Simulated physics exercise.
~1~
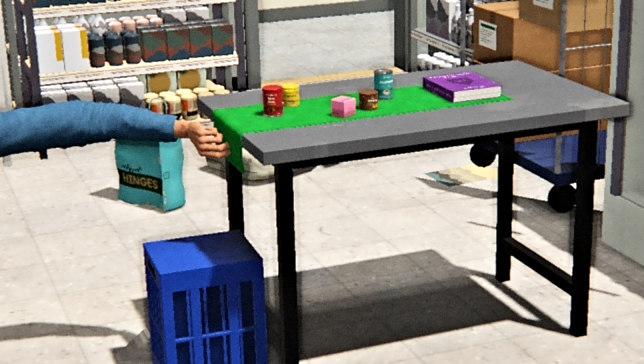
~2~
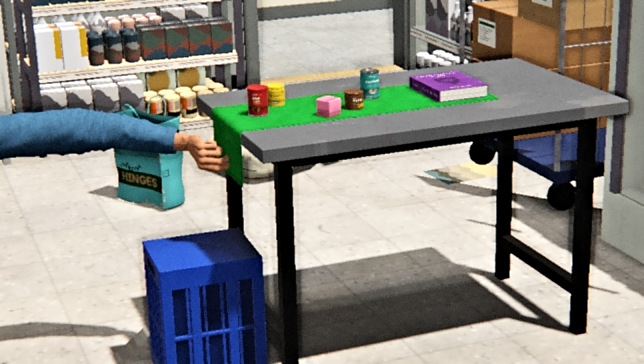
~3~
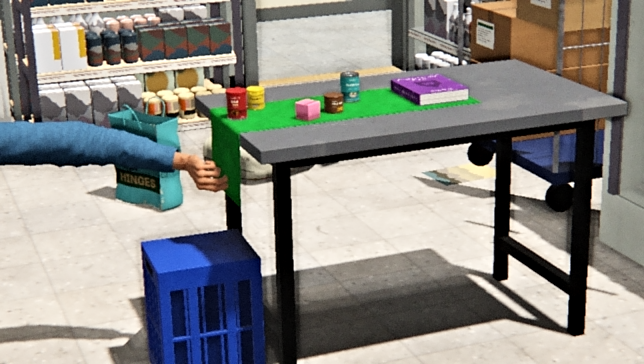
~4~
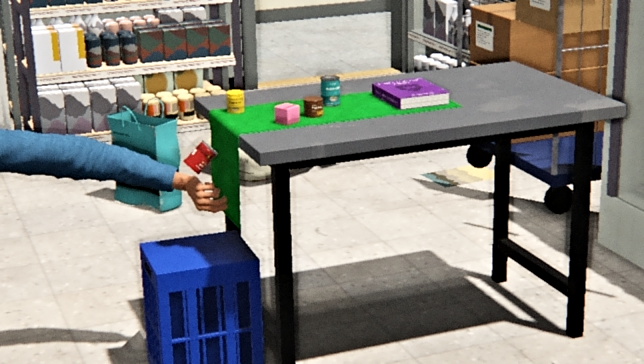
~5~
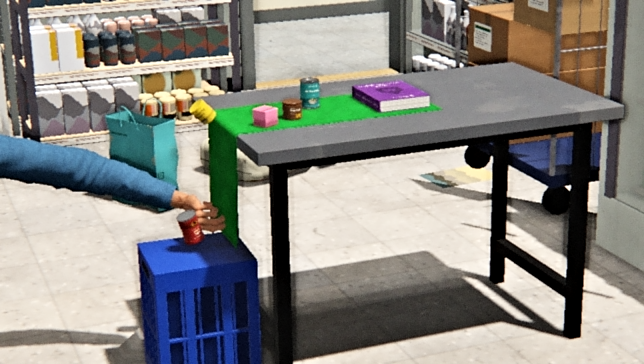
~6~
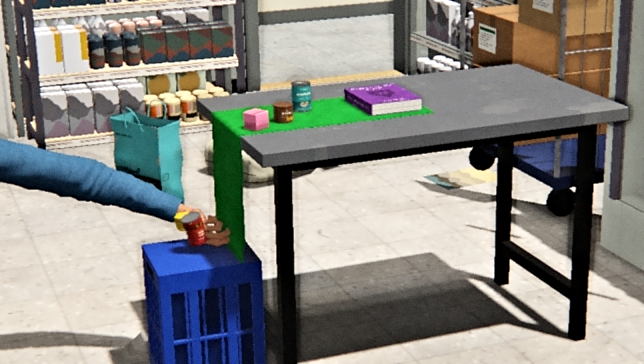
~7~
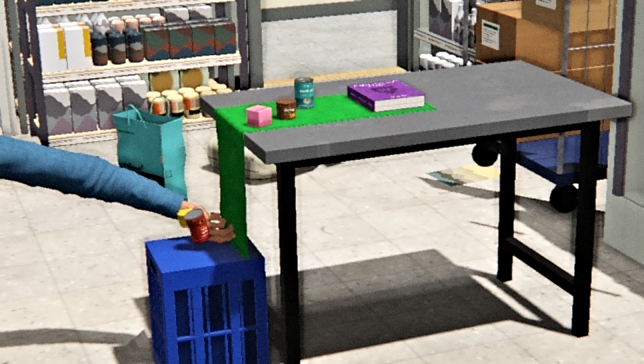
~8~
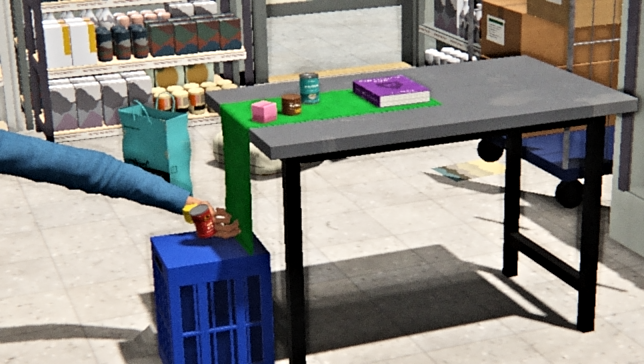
The video shows a hand pulling a green tablecloth down over the left end of a table, carrying its objects left. The red can and then the yellow pot drop onto the blue crate, where they remain by the hand, while the other items stay on the table.
